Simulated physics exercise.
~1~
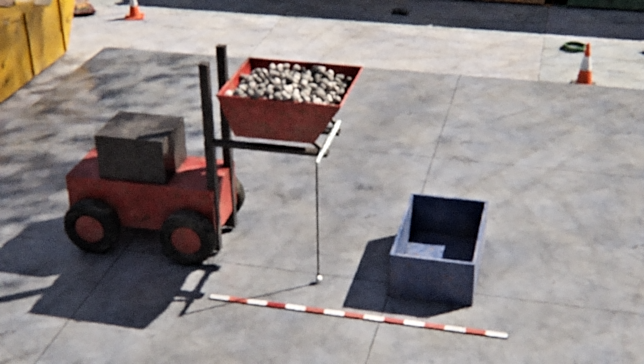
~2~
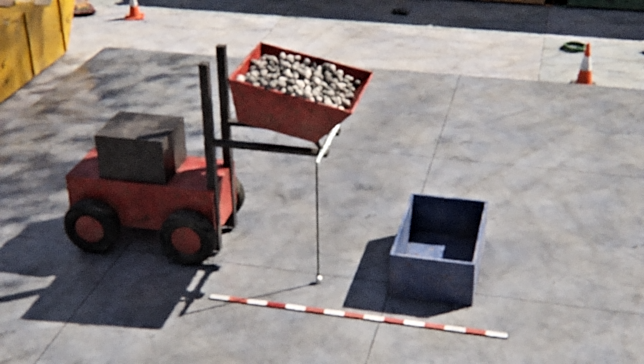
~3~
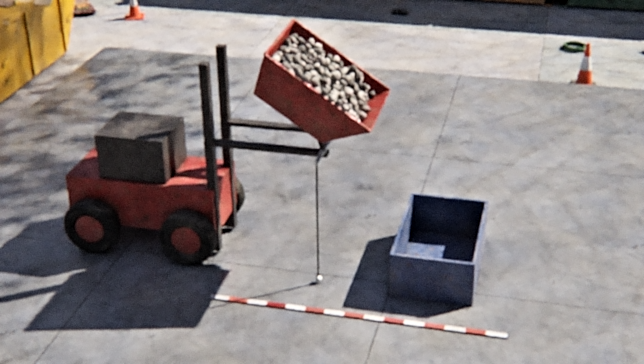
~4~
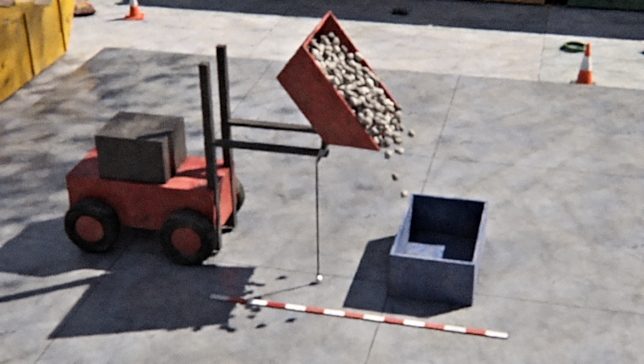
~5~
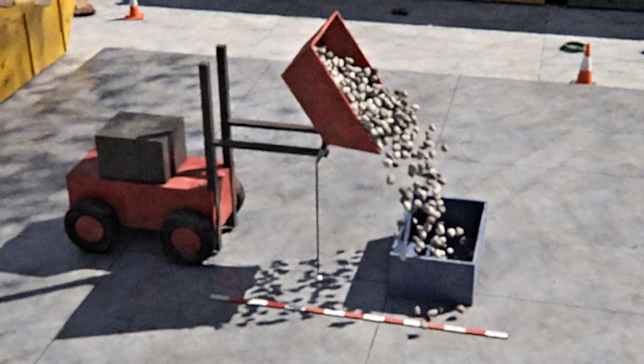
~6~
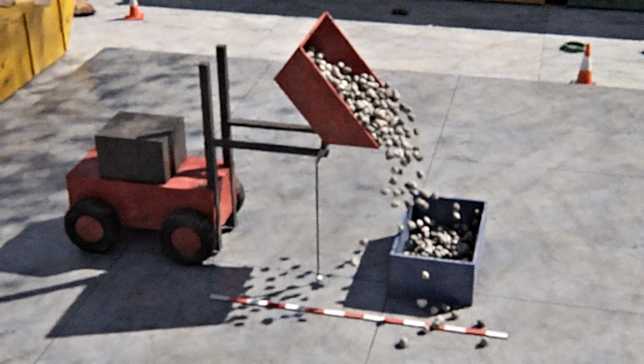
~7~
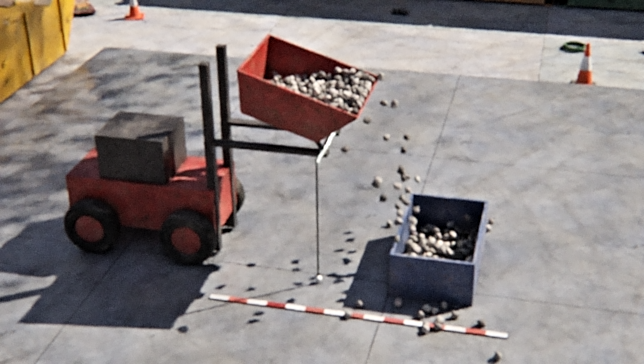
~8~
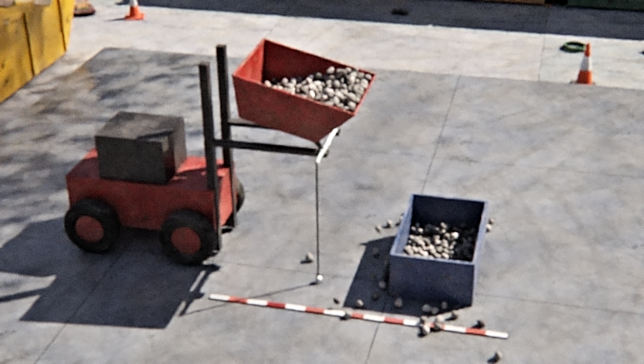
A red skip heaped with grey stones sits raised on the forks of a red fork truck at the left of a sunlit concrete yard, seen from above. An open blue-grey bin stands to the right, beyond a red-and-white striped staff, with a white ball hanging below the skip. The skip tips steeply to the right, and stones slide over its lower edge, pouring into the bin while some scatter on the ground. It then swings partway back as the last stones drop. It stops slightly tilted, still holding most of its load, with a smaller pile in the bin.
